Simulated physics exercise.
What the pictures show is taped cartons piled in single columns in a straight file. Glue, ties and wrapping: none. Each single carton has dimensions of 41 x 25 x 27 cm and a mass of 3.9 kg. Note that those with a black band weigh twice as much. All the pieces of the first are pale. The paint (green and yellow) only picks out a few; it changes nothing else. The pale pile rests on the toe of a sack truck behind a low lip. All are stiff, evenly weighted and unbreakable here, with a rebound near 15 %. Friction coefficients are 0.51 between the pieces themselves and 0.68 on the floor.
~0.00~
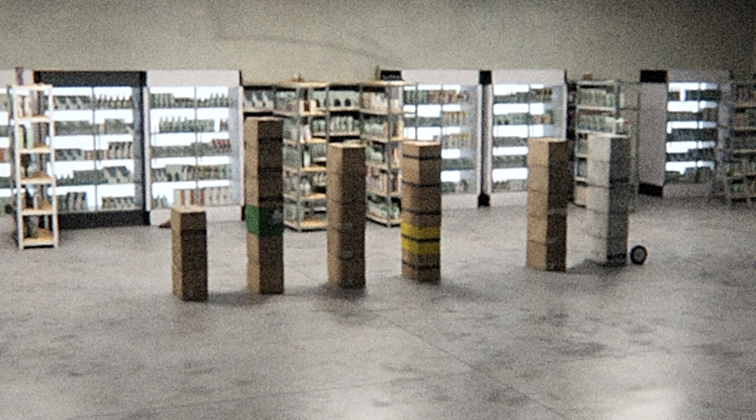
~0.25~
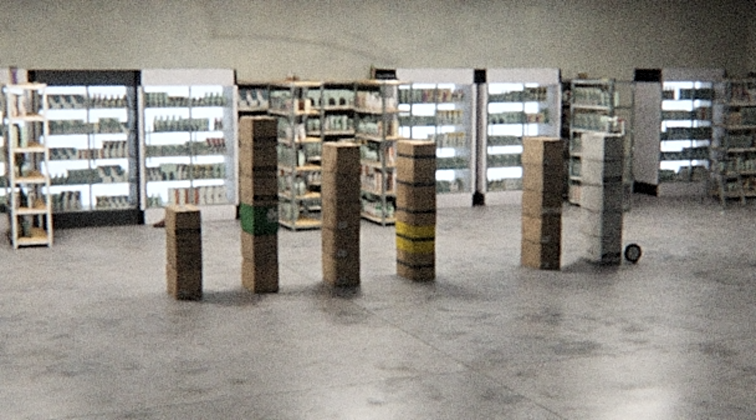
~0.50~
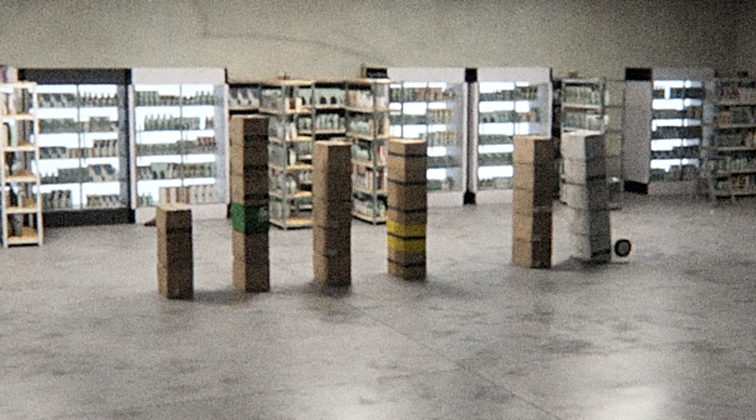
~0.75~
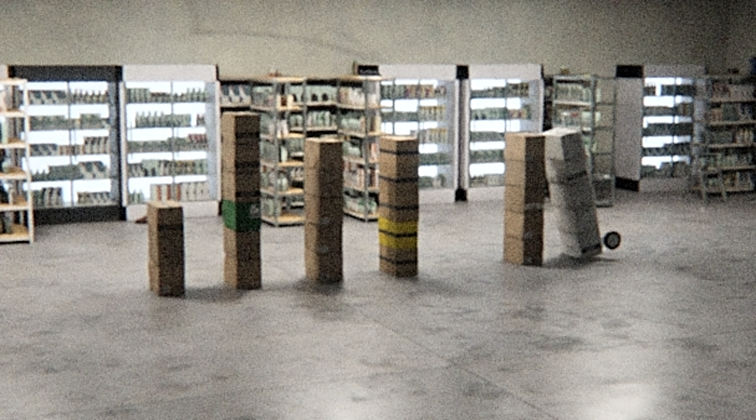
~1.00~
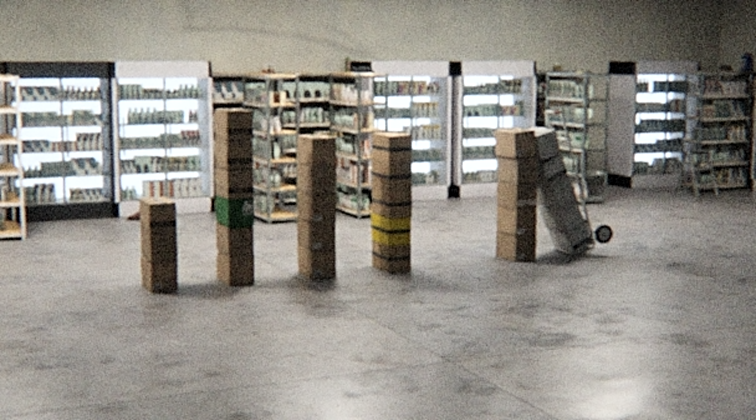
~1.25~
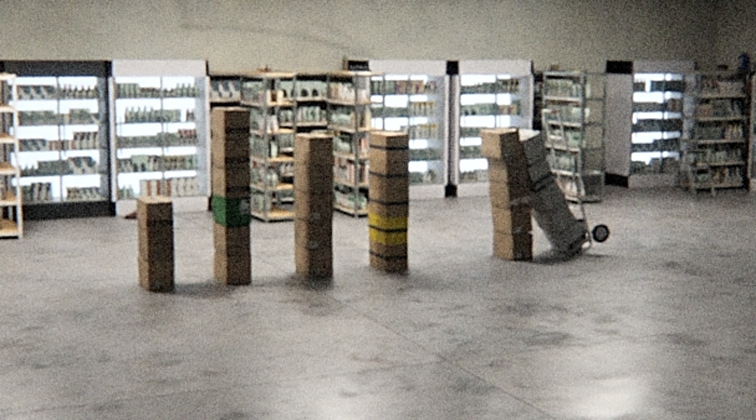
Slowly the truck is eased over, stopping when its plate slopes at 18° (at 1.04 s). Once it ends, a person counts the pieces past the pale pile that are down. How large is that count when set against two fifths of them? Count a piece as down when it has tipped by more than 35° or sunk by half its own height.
The count ends up below two fifths.
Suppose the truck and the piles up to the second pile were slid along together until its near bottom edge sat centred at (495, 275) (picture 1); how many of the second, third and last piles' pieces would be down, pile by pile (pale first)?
Down by pile: Second 4, third 5, last 3.
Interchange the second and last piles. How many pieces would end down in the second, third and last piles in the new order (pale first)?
Down tally in the new order: Second = 3, third = 0, last = 0.
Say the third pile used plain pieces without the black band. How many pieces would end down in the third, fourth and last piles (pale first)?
Down at the end: Third pile 0, fourth pile 0, last pile 0.
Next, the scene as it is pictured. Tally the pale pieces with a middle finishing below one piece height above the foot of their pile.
2 pale pieces.
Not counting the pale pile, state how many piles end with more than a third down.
That would be 1 of them.
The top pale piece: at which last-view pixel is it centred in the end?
Resting point in the last picture: Around (449, 226).
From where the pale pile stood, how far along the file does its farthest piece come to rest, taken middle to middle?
I'd put it at close to 150 cm.
After 1.42 s, 3 of the pale pile down; none of the 24 other cartons down, 4 disturbed.
After 1.62 s, 5 of the pale pile down; 4 of the 24 other cartons down.
After 2.00 s, 5 of the pale pile down; 4 of the 24 other cartons down; yellow carton shifted 8 cm.
At rest (2.8 s), 5 of the pale pile down; 4 of the 24 other cartons down; yellow carton shifted 7 cm; green carton unmoved. That is 17 per cent. As the last picture would show them, middles, yellow carton near (381, 228), green carton near (232, 209).
